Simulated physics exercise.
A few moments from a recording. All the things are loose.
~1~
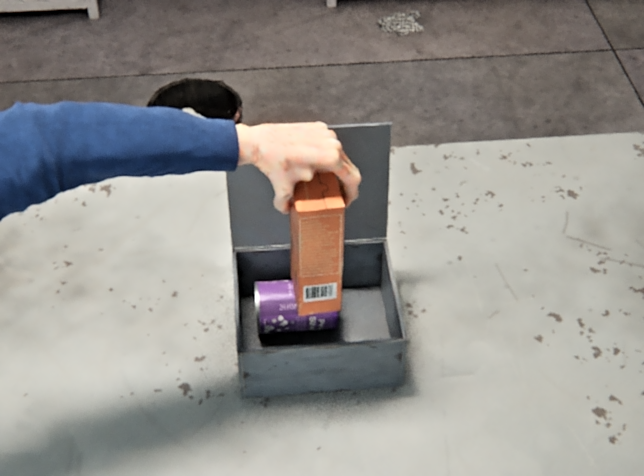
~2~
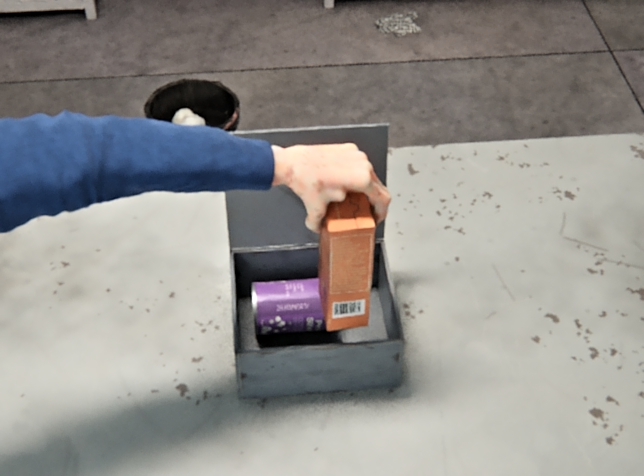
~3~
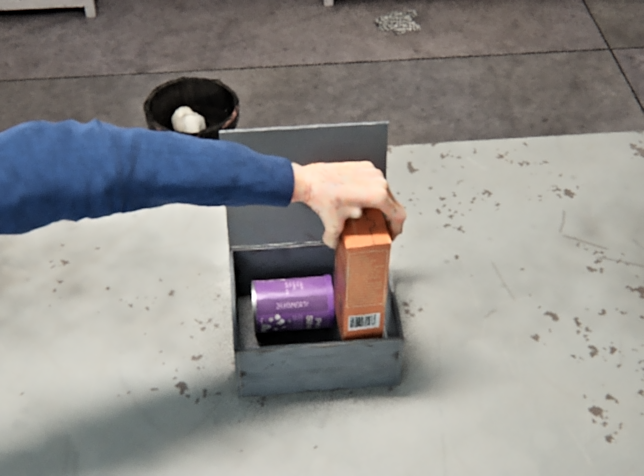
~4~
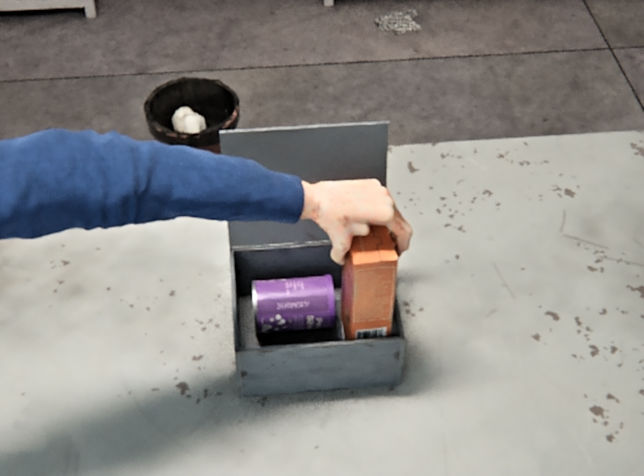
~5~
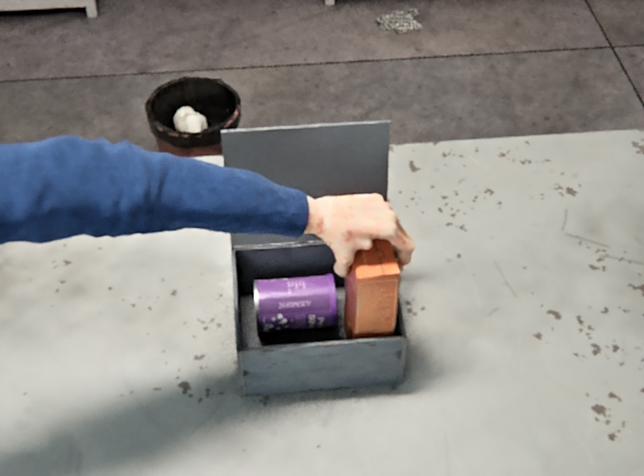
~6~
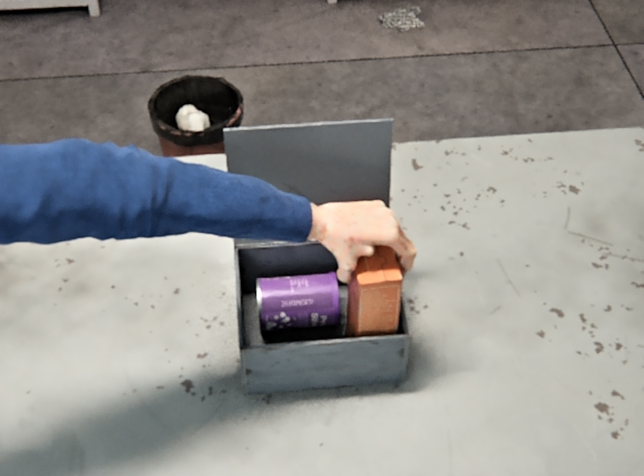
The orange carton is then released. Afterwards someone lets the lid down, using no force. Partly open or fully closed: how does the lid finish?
Partly open.
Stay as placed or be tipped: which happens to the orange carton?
Result: It remains as it was set.
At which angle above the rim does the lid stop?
Measured angle - around 45°.
Then, 1.10 s past the last view, lid starting down.
Then, 1.40 s past the last view, lid 74° above the rim.
Then, 1.70 s past the last view, lid 46° above the rim.
Finally, lid 44° above the rim; both still in place. Final places as the last picture's camera would see them, orange carton near (372, 308).
